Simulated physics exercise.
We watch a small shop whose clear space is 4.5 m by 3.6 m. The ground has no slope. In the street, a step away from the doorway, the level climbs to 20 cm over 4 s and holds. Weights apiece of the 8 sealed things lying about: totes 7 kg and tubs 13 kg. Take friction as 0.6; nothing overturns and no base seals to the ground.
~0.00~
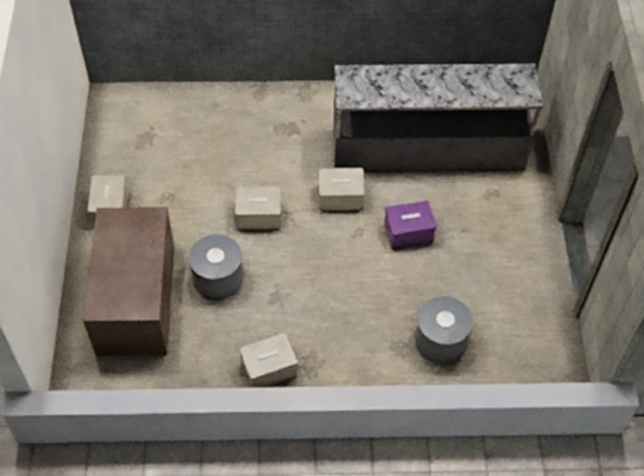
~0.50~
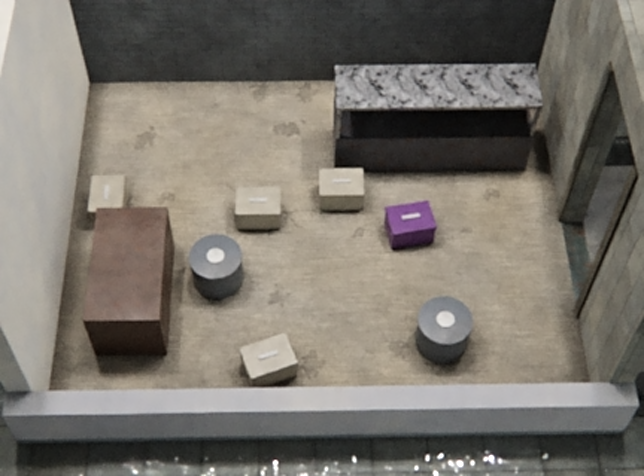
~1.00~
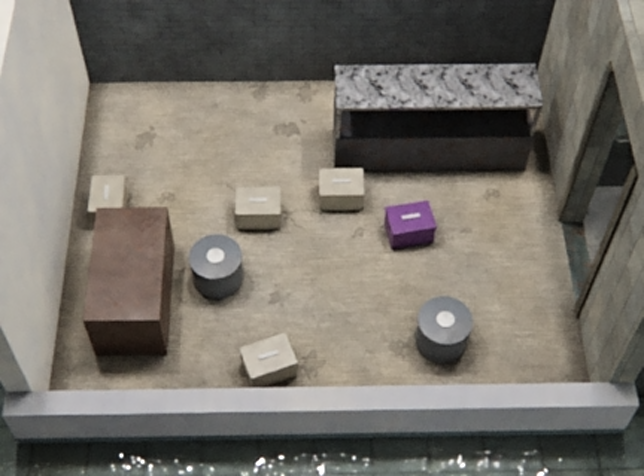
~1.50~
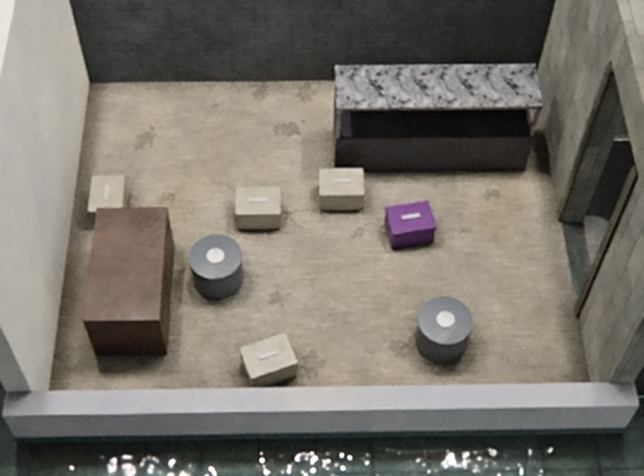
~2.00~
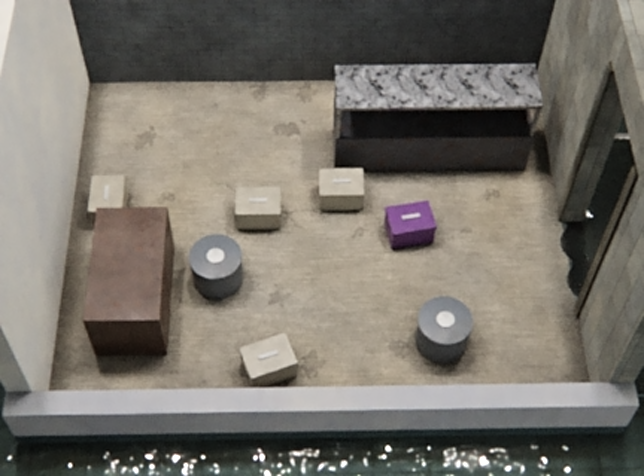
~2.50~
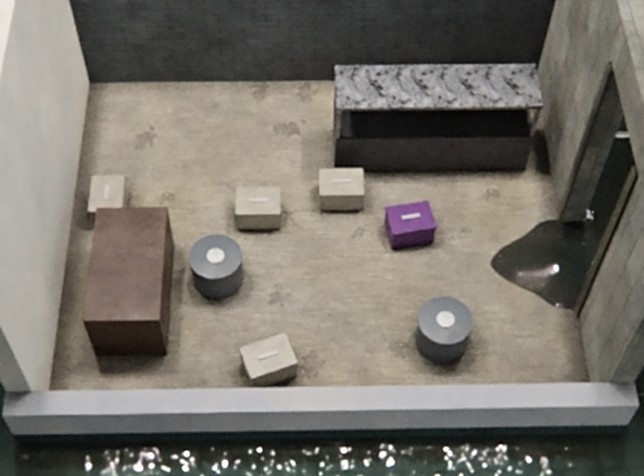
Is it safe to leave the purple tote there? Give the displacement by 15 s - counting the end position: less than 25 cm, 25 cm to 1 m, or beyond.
The purple tote travels far.
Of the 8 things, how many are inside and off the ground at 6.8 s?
I count 1.
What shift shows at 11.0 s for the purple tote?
About 250 cm.
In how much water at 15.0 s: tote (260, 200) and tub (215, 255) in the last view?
About 9 and 9 cm.
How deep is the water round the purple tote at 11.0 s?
Roughly 9 cm.
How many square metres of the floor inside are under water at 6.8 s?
Some 11.0 m2.
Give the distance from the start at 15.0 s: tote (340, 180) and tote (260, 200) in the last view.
In that order: 200 cm, 150 cm.
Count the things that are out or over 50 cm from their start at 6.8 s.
By then 2.
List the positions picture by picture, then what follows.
The purple tote at (411, 217), on the bottom; 0.0 m2 under water; 0 of 8 have shifted, in the first picture.
The purple tote at (411, 217) rests on the ground; 0.0 m2 under water; 0 of 8 have shifted, in the second picture.
The purple tote at (411, 217), on the bottom; water covers 0.0 m2; 0 of 8 have shifted, in the third picture.
The purple tote at (411, 217), on the bottom; water covers 0.0 m2; 0 of 8 have shifted, in the fourth picture.
The purple tote at (411, 217), on the bottom; water covers 0.0 m2; 0 of 8 have shifted, in the fifth picture.
The purple tote at (411, 217) rests on the ground; 0.4 m2 under water; 0 of 8 have shifted, in the sixth picture.
After 3.5 s the purple tote is near (411, 217), 0.0 m from its start, aground; 0 afloat.
After 6.8 s the purple tote is near (240, 236), 1.5 m from its start, afloat; 1 afloat.
After 11.0 s the purple tote is near (204, 81), 2.5 m from its start, afloat; 5 afloat.
After 15.0 s the purple tote is near (452, 72), 1.7 m from its start, afloat; 7 afloat.
